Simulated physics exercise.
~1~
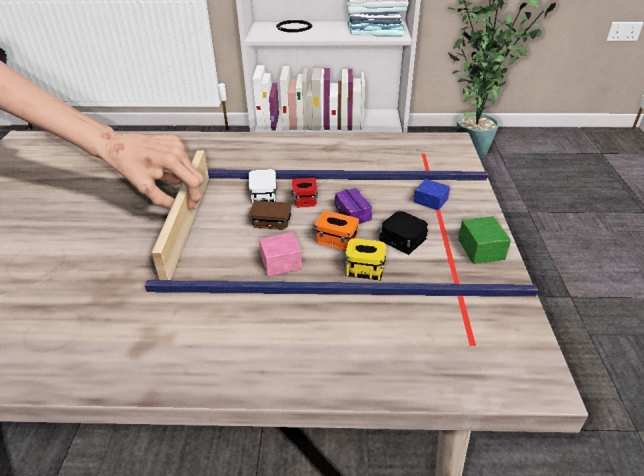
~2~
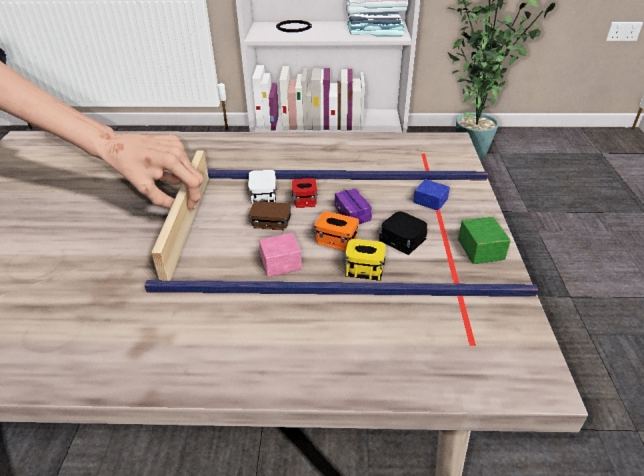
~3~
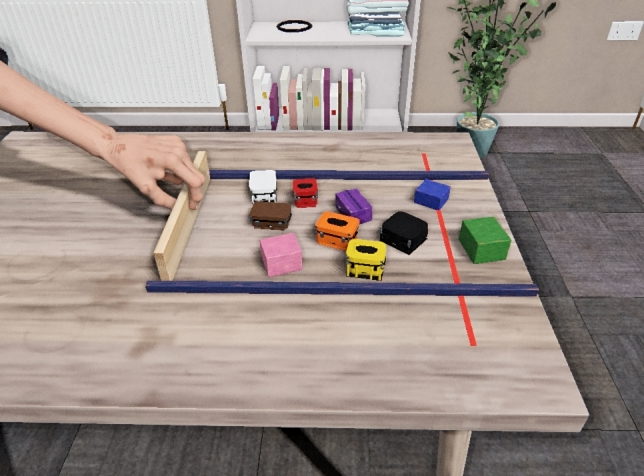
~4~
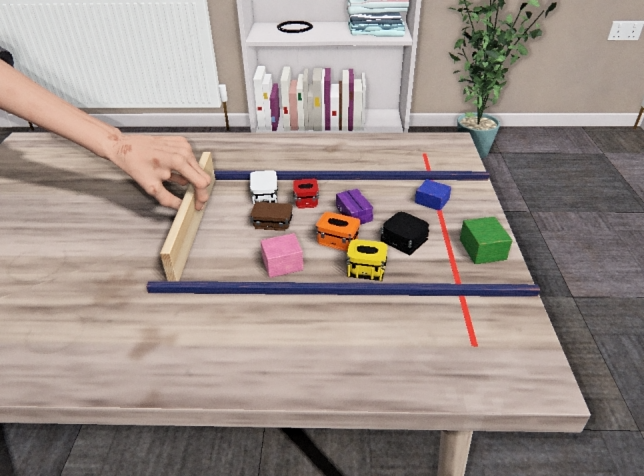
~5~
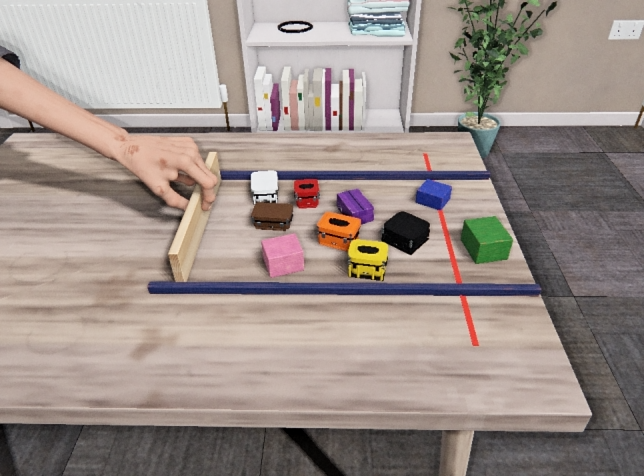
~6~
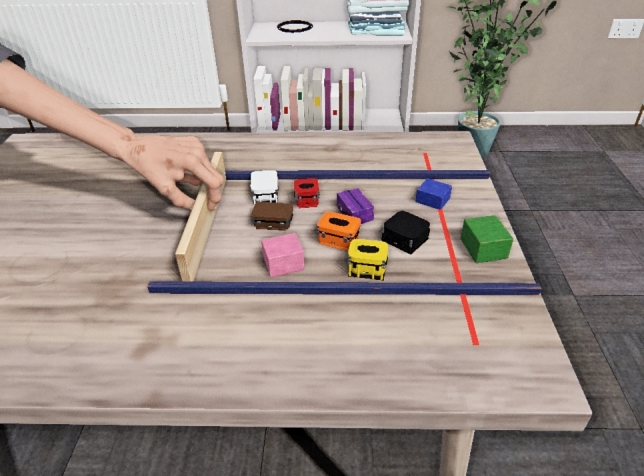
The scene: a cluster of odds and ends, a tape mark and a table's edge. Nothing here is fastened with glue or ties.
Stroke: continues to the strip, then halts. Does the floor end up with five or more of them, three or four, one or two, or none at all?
Honestly, the push sends one or two of them over the end.
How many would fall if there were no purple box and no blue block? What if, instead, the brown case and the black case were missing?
That makes 1 fallen, then 0 fallen in the other try.
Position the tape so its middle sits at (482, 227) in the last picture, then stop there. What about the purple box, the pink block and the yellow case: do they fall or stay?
Purple box goes off, pink block stays put, yellow case goes off.
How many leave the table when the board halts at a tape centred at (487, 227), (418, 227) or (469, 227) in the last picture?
In order: 6, 0 and 5.
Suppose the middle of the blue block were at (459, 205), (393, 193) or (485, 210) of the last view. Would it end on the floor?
Place by place, it comes down; remains up; falls.
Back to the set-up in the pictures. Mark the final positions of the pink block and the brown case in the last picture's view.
In order, first (475, 259), then (463, 215).
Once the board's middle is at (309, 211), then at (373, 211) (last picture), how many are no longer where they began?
I count 5 first and 9 after.
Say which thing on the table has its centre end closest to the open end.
The blue block finishes nearest.
Soon after, none off yet; green block at rest near (486, 239); blue block at rest near (434, 194); black case at rest near (406, 232).
After that, none off yet; green block at rest near (486, 239); blue block moving near (437, 193); black case displaced about its own width near (434, 237).
In the end, the number that fall off is one or two; gone, green block.
